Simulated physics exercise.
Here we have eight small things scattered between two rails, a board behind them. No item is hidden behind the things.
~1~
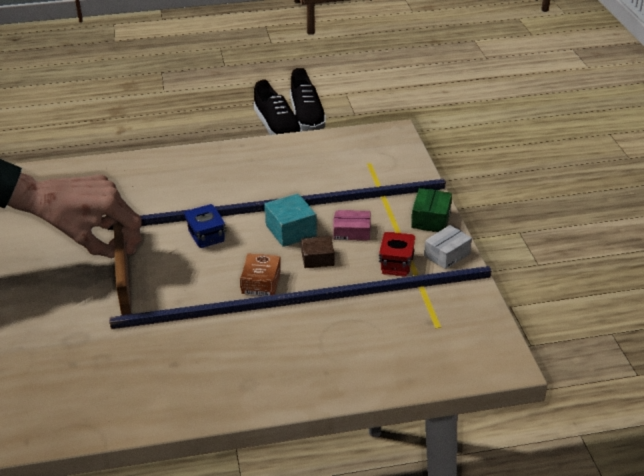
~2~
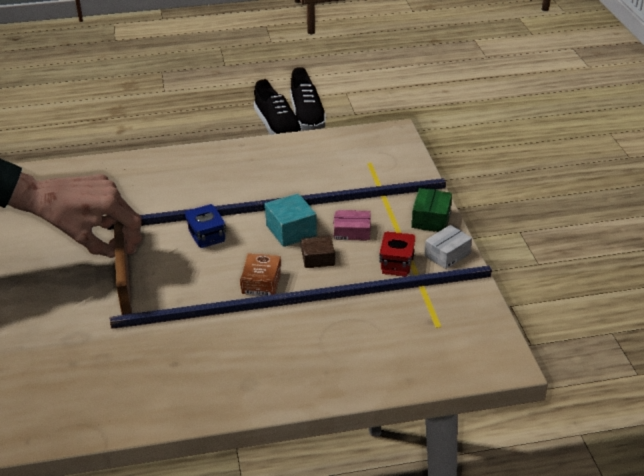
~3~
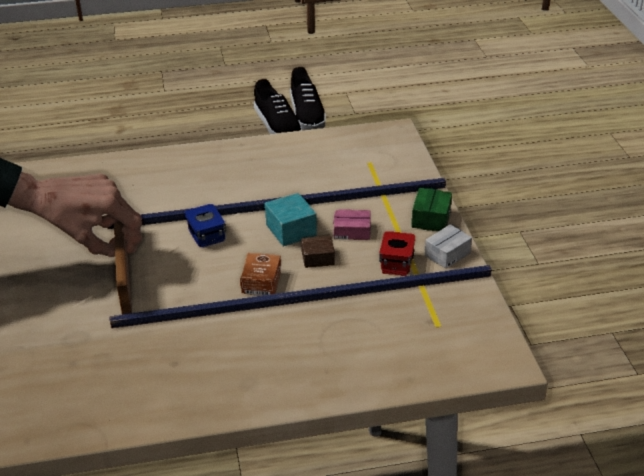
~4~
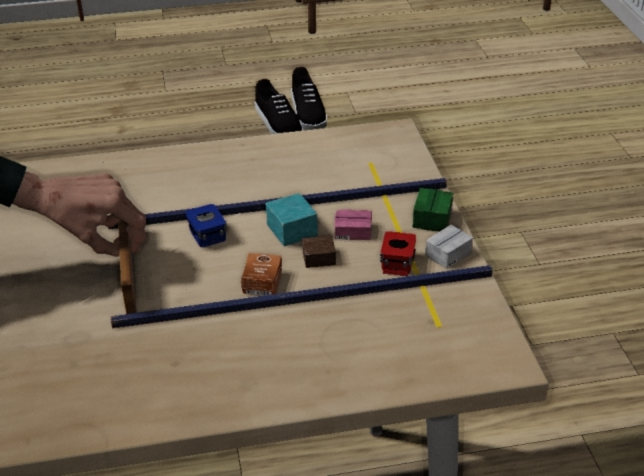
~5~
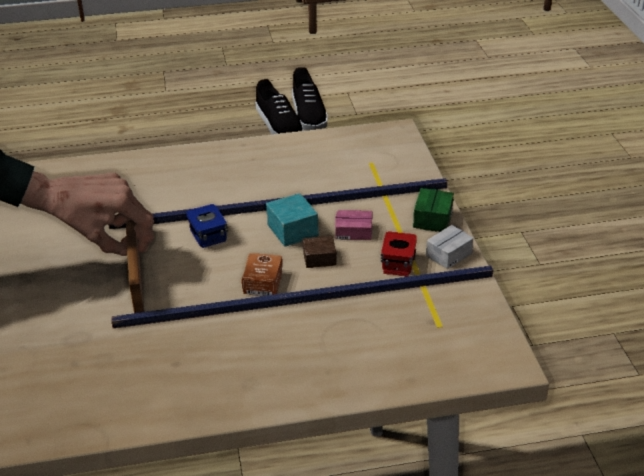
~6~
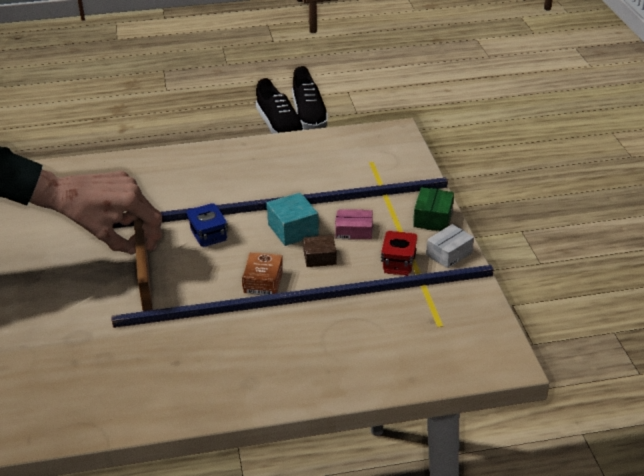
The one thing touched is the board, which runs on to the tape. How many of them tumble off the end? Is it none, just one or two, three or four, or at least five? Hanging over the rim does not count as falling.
I expect that three or four will fail to stay on the table.
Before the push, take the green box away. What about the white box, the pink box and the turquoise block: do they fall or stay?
The white box falls, the pink box tumbles off, the turquoise block stays on.
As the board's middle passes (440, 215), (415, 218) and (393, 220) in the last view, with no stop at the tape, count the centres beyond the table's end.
Past-the-end tally - position 1: 6, position 2: 3, position 3: 3.
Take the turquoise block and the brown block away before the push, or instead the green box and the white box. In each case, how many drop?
Try 1: 2; try 2: 1.
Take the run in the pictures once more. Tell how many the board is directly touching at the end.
The count is 2.
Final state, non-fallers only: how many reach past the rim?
The answer comes to 0.
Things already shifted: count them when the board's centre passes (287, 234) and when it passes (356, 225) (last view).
Tally: First 5; then 8.
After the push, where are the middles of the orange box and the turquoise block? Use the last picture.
They end up close to (428, 251) and (441, 202).
Early on, none off yet; green box at rest near (434, 209); white box at rest near (450, 246); red case at rest near (399, 253).
A while later, none off yet; green box moving near (438, 209); white box at rest near (450, 246); red case at rest near (399, 253).
Finally, the number that fall off is three or four; lost, pink box, white box and green box.
